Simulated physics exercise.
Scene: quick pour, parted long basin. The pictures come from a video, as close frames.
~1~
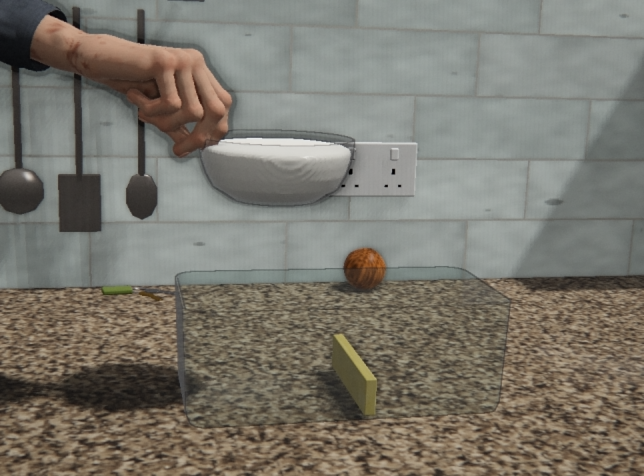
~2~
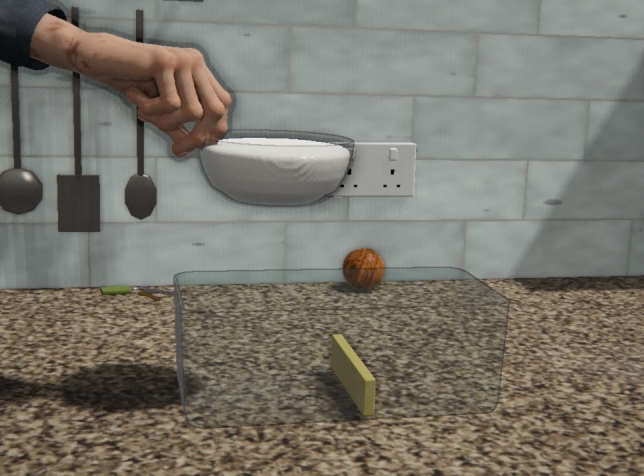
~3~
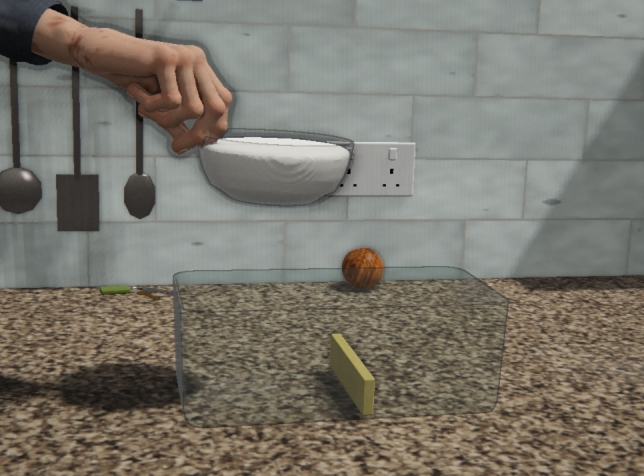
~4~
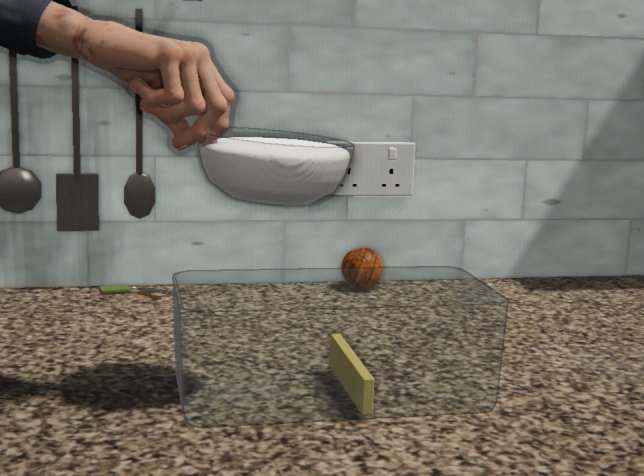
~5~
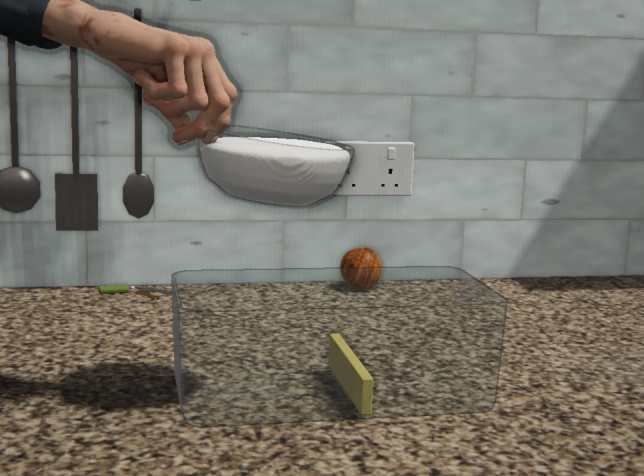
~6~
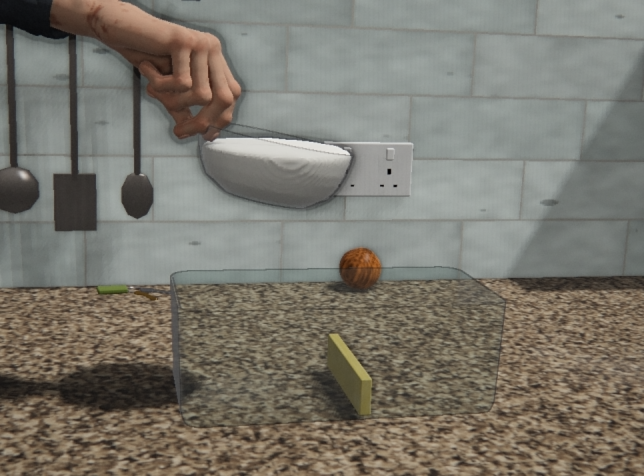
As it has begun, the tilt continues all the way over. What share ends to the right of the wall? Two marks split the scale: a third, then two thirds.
Finally more than two thirds of it is on the right.
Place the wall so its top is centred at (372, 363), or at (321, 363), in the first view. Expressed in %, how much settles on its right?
65 % then 90 %, approximately.
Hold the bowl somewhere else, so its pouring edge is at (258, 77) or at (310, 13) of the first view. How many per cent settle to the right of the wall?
Near 20 per cent for the first start, near 75 per cent for the second.
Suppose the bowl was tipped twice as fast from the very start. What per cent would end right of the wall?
I'd estimate some 75 percent.
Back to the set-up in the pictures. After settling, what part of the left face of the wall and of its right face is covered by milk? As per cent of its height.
Once still, it is 10 % on the left and 80 % on the right.
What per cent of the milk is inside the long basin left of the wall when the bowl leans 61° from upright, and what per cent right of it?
0 % left, 25 % right.
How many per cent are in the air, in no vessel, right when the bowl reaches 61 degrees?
Around 35 %.
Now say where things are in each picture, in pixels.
Tilt 0°; pouring edge (352, 140); surface from (202, 146) to (347, 148); the long basin's rim runs from (180, 293) to (486, 286); the wall's top is at (353, 357), in the first frame.
Tilt 0°; pouring edge (351, 141); surface from (200, 146) to (347, 148), in the second frame.
Tilt 2°; pouring edge (350, 143); surface from (201, 145) to (346, 148), in the third frame.
Tilt 4°; pouring edge (351, 145); surface from (201, 144) to (346, 149), in the fourth frame.
Tilt 7°; pouring edge (351, 149); surface from (201, 144) to (347, 150), in the fifth frame.
Tilt 11°; pouring edge (350, 155); surface from (202, 145) to (347, 150), in the sixth frame.
A moment on, the bowl is tipped part way and 38 per cent is still to pour, 1 is left of the wall and 27 right of it.
Next, the bowl is tipped on its side and 3 per cent is still to pour, 9 is left of the wall and 83 right of it.
Then the bowl is tipped right over and 0 per cent is still to pour, 15 is left of the wall and 85 right of it.
Later the bowl is tipped right over and 0 per cent is still to pour, 15 is left of the wall and 85 right of it.
Finally, 15 per cent lies left of the wall, 84 right of it and 1 outside.
